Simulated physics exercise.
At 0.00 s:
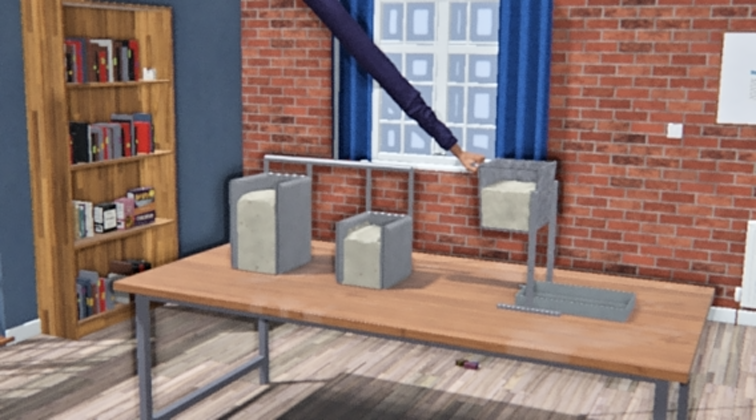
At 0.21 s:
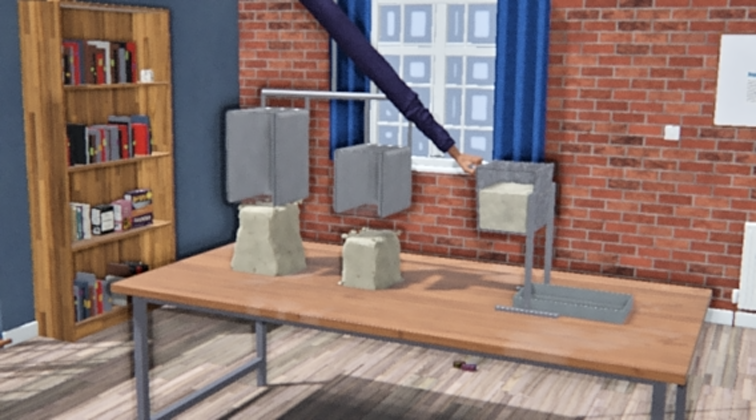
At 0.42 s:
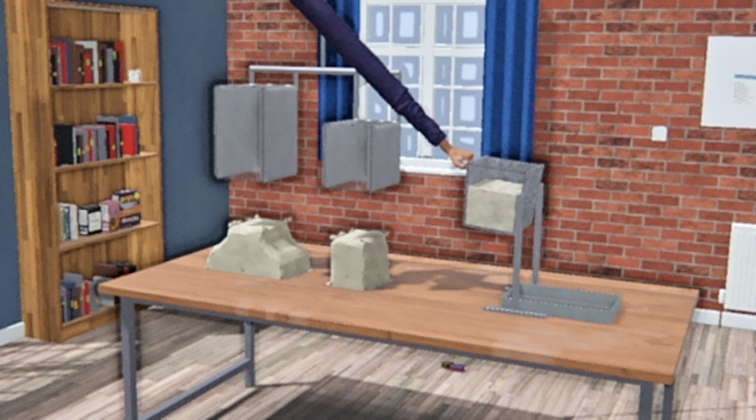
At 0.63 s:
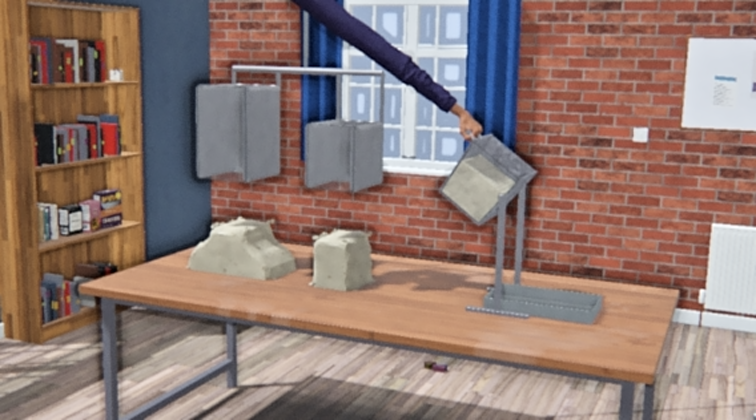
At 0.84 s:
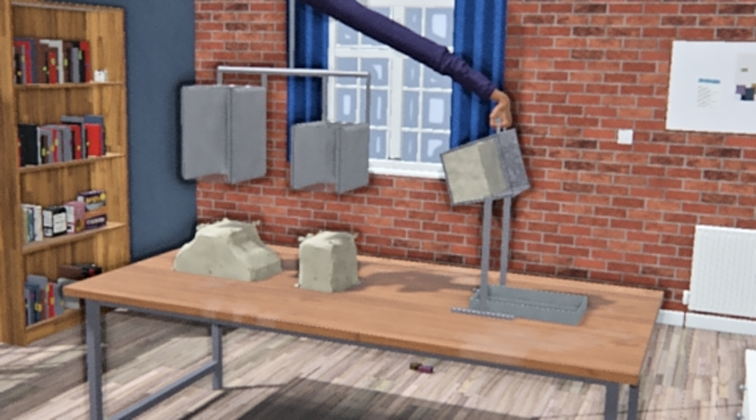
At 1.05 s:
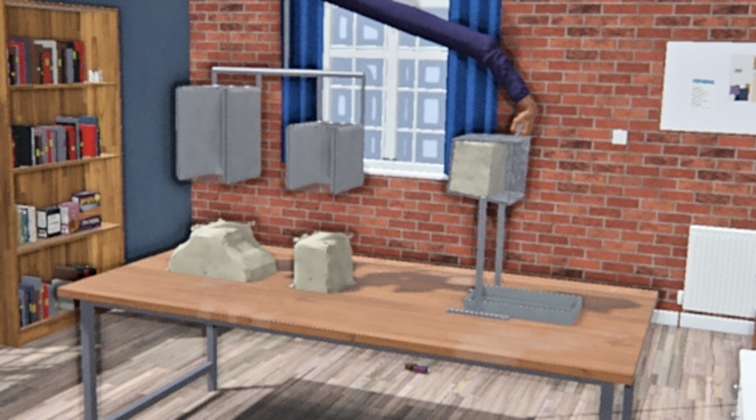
In a brick-walled room, grey casings lifting off two pale blocks, the left one slumping, then a hand tilting a putty-filled tub sideways.
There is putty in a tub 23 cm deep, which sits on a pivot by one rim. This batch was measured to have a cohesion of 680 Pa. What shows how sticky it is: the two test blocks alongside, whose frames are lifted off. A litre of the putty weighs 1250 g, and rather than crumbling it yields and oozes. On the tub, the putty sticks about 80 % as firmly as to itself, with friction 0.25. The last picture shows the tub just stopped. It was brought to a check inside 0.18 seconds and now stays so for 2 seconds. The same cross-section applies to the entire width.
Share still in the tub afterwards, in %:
Around 100 %.
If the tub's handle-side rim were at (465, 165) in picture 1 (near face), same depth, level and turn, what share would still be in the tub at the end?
In that case some 60 per cent.
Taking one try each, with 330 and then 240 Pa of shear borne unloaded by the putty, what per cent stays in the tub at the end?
Expect about 55 in a hundred, then about 45 in a hundred.
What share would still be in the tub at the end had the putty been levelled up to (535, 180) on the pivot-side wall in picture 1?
Then about 70 %.
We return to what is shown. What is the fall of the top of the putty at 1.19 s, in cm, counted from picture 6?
I reckon it's close to 1 cm.
By 1.19 s, the tub is at 93 degrees and holds 100 %.
By 1.36 s, the tub is at 93 degrees and holds 100 %.
By 1.53 s, the tub is at 93 degrees and holds 100 %.
By 1.70 s, the tub is at 93 degrees and holds 100 %.
By 3.05 s, at the end, the tub is at 93 degrees and holds 100 %.
